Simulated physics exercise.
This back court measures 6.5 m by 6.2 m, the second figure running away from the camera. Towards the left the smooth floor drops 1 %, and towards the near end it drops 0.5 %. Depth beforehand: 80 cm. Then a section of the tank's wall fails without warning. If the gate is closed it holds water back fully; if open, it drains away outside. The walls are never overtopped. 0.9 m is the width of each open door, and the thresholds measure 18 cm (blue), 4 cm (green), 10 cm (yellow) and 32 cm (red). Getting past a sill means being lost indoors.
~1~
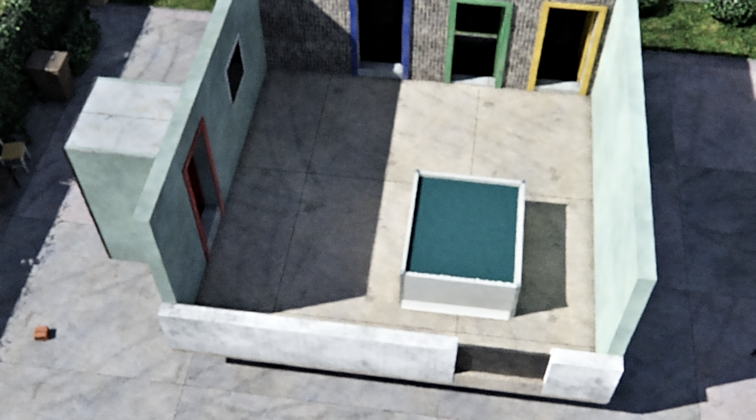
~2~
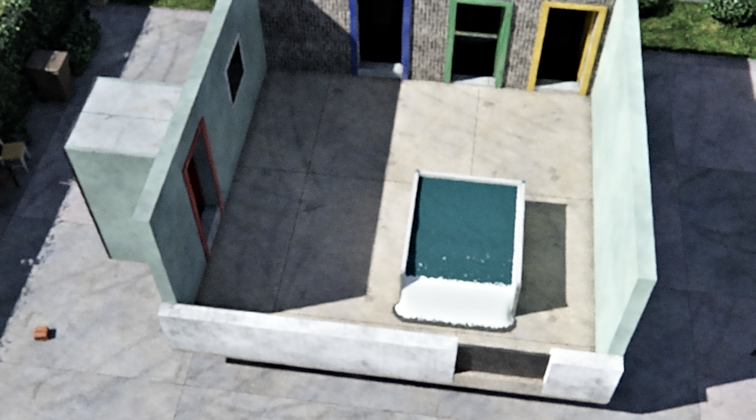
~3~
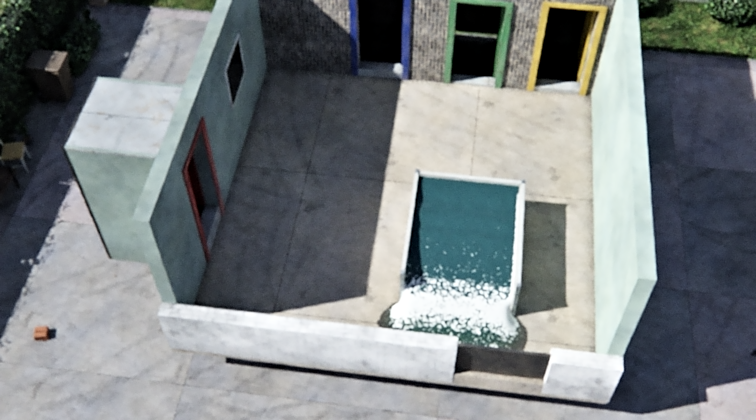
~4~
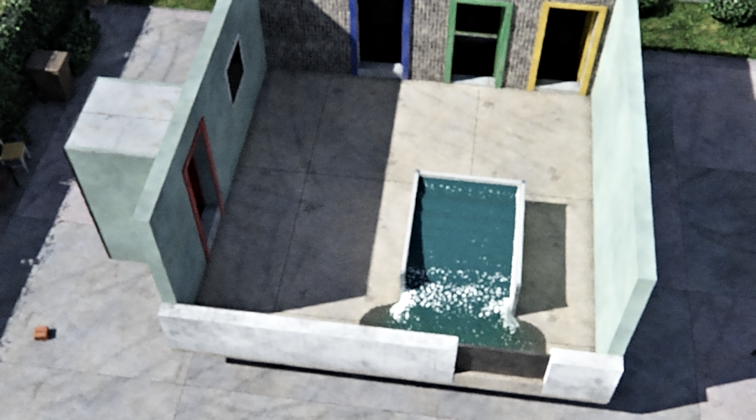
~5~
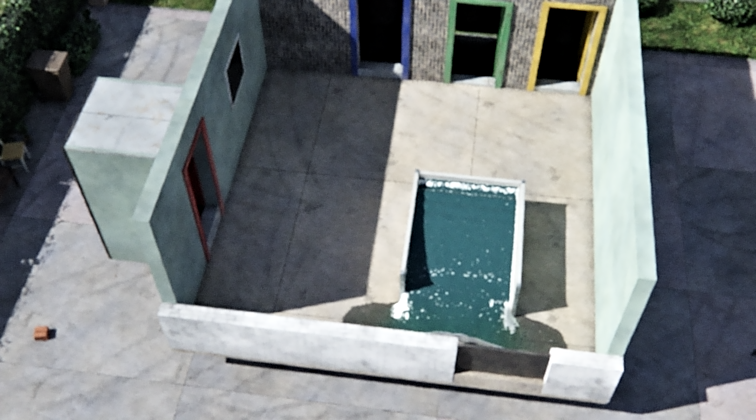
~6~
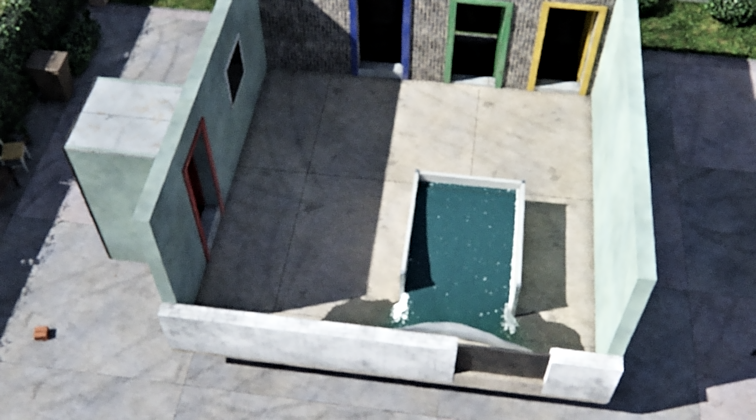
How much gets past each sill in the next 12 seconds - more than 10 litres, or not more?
Outcome: Blue door: Short of the set amount; green door: Beyond the set amount; yellow door: Beyond the set amount; red door: Short of the set amount.
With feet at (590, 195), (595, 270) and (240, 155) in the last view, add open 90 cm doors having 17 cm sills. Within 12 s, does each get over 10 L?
Door 1: Lower; door 2: Lower; door 3: Lower.
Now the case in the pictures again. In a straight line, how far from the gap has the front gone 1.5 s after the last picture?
4.6 m.
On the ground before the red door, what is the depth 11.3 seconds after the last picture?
Looks like about 12.0 cm at that spot.
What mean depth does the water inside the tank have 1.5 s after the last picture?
The mean depth is around 26 cm.
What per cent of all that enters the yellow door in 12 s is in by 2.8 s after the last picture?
5 percent or so by then.
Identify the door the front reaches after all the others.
The final one is the blue door.
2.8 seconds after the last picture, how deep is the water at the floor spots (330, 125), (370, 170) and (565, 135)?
Roughly 0, 0, 3 cm.
Then, 0.7 s after the last picture water covers 20 % of the floor and is deepest (57 cm) near (442, 359); blue door not reached, green door not reached, yellow door not reached, red door not reached.
Then, 1.5 s after the last picture water covers 35 % of the floor and is deepest (50 cm) near (581, 375); blue door not reached, green door not reached, yellow door not reached, red door 22 cm at the sill, 0 L in.
Then, 2.8 s after the last picture water covers 65 % of the floor and is deepest (26 cm) near (187, 329); blue door not reached, green door 2 cm at the sill, 0 L in, yellow door 8 cm at the sill, 2 L in, red door 19 cm at the sill, 0 L in.
Then, 6.3 s after the last picture water covers 90 % of the floor and is deepest (15 cm) near (187, 329); blue door 12 cm at the sill, 0 L in, green door 6 cm at the sill, 46 L in, yellow door 11 cm at the sill, 87 L in, red door 9 cm at the sill, 0 L in.
Then, 11.3 s after the last picture water covers 100 % of the floor and is deepest (18 cm) near (198, 331); blue door 10 cm at the sill, 0 L in, green door 5 cm at the sill, 56 L in, yellow door 7 cm at the sill, 89 L in, red door 12 cm at the sill, 0 L in.
